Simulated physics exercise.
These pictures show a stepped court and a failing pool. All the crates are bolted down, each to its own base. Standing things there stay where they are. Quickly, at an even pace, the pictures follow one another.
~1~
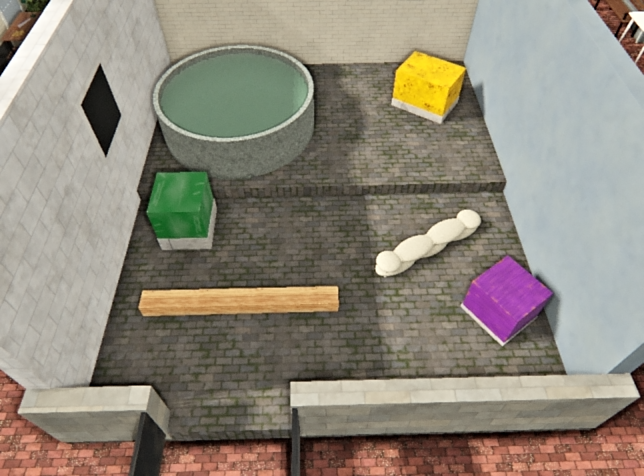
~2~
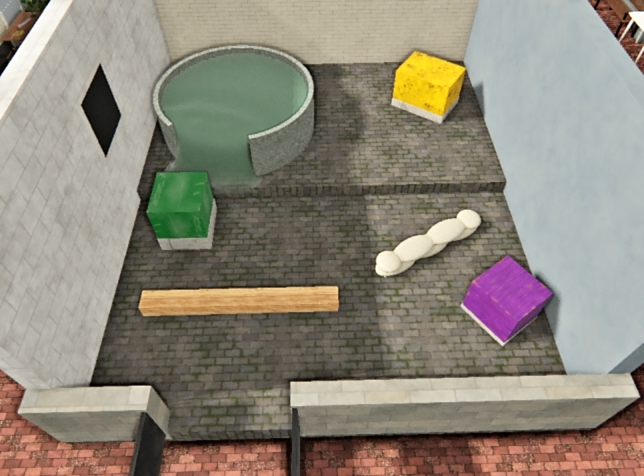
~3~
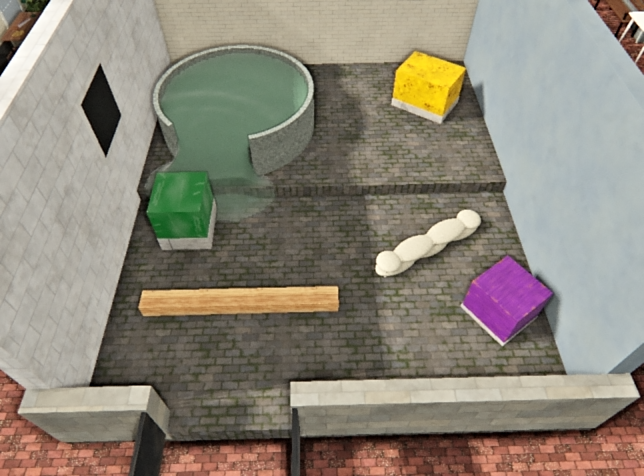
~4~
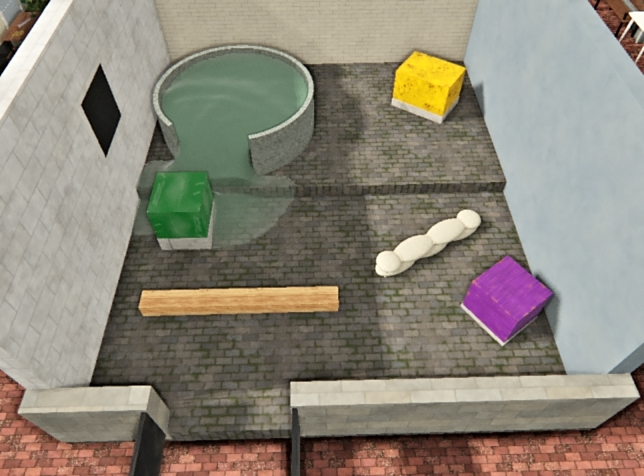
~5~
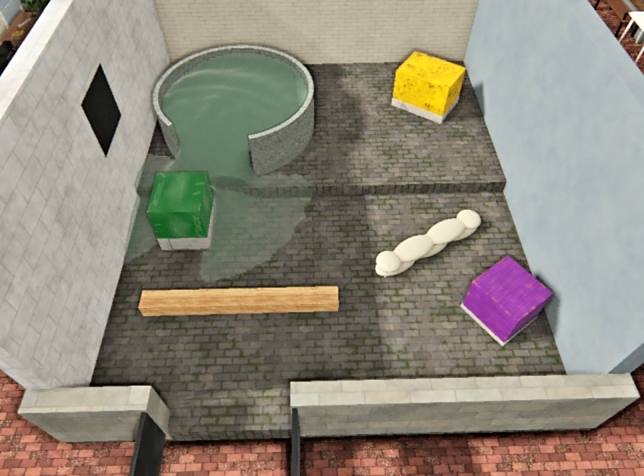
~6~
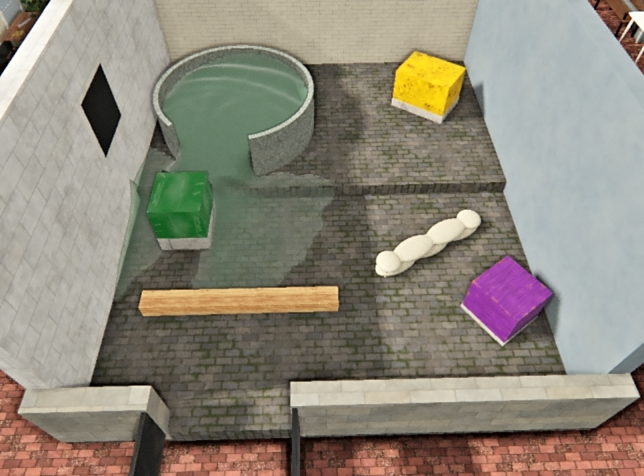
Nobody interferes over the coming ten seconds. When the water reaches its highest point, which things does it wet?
At the peak: The yellow crate stays dry; the purple crate gets wet; the green crate gets wet.
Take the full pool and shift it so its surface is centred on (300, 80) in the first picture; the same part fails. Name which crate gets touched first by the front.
I'd say the one in green is first.
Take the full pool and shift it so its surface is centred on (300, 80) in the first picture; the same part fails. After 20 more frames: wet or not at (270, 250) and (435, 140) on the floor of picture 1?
The first spot is inundated and the second is not reached.
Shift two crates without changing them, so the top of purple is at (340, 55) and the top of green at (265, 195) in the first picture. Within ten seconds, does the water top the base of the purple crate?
The purple one is not reached.
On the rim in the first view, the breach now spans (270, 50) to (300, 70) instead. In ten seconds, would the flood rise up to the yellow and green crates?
Note: Yellow one is overtopped; green one is left dry.
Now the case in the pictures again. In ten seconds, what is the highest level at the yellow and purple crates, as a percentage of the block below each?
Peak levels: Approx. 20 % then 530 %.
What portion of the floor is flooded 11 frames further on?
It should be close to 45 %.
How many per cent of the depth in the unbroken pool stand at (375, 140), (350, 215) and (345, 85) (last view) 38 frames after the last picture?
Depths of roughly 0, 8 and 2 per cent.
A moment on, water covers 25 % of the floor; the yellow crate not reached, the purple crate not reached, the green crate water round its plinth.
Next, water covers 45 % of the floor; the yellow crate not reached, the purple crate water round its plinth, the green crate water round its plinth.
Then, water covers 55 % of the floor; the yellow crate not reached, the purple crate water round its plinth, the green crate water round its plinth.
Later, water covers 65 % of the floor; the yellow crate not reached, the purple crate water round its plinth, the green crate water round its plinth.
In the end, water covers 65 % of the floor; the yellow crate stayed above the water, the purple crate was topped, the green crate was topped.
